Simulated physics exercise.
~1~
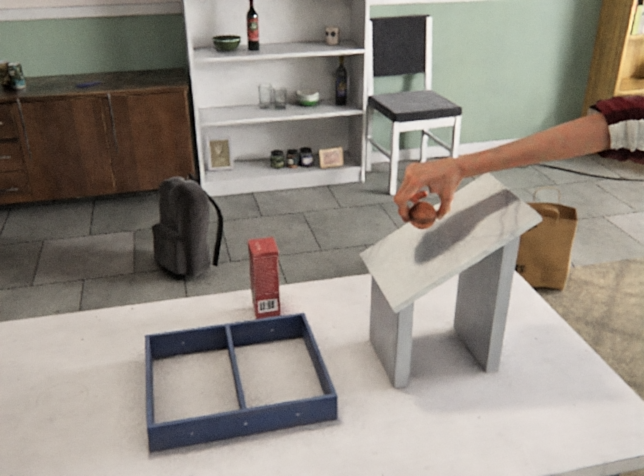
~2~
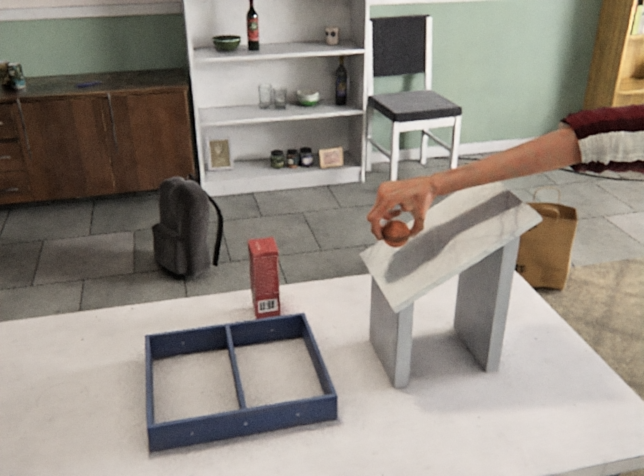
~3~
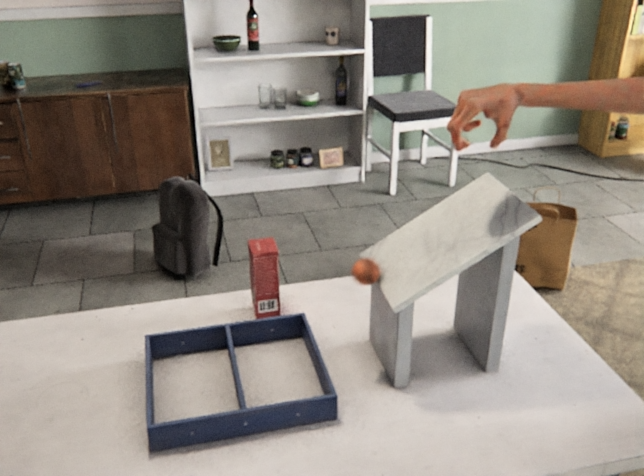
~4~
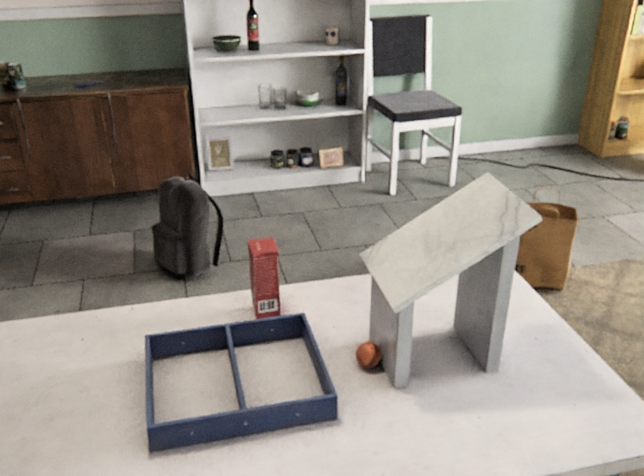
Hand releasing an orange ball at the low end of a sloping board, the ball dropping beside its support, outside the blue tray.
